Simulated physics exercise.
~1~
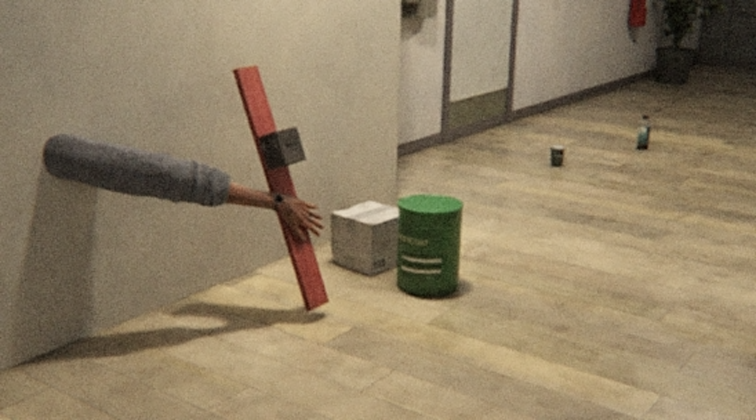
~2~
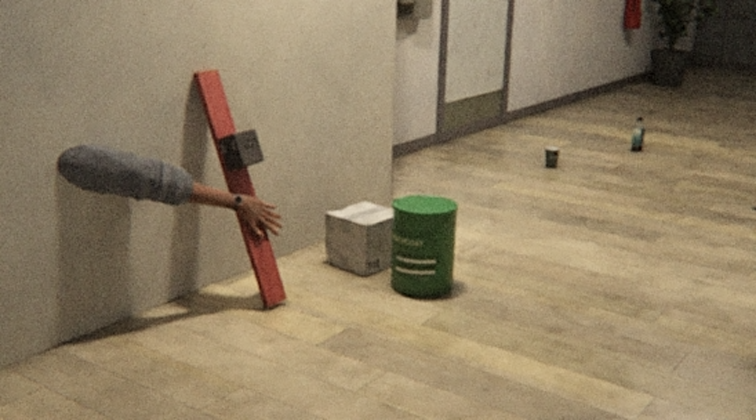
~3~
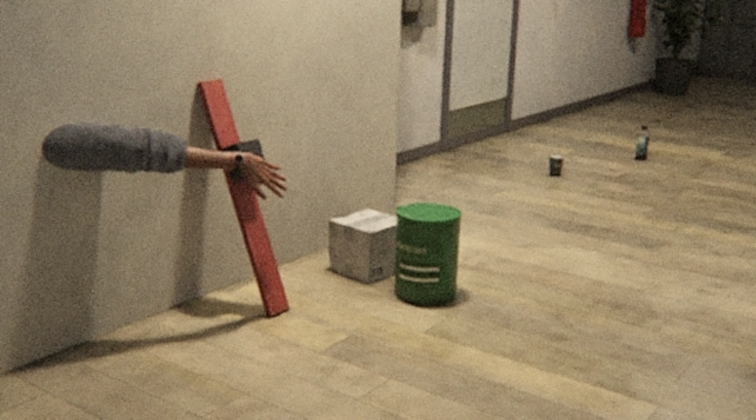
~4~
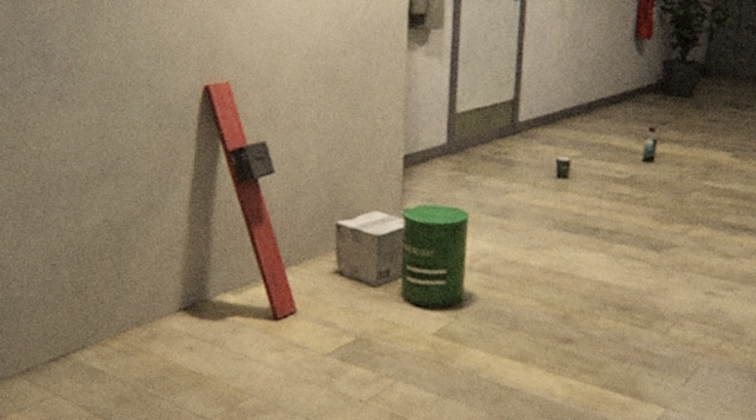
In a hallway, a hand leans a red plank on the wall and withdraws; it stays.
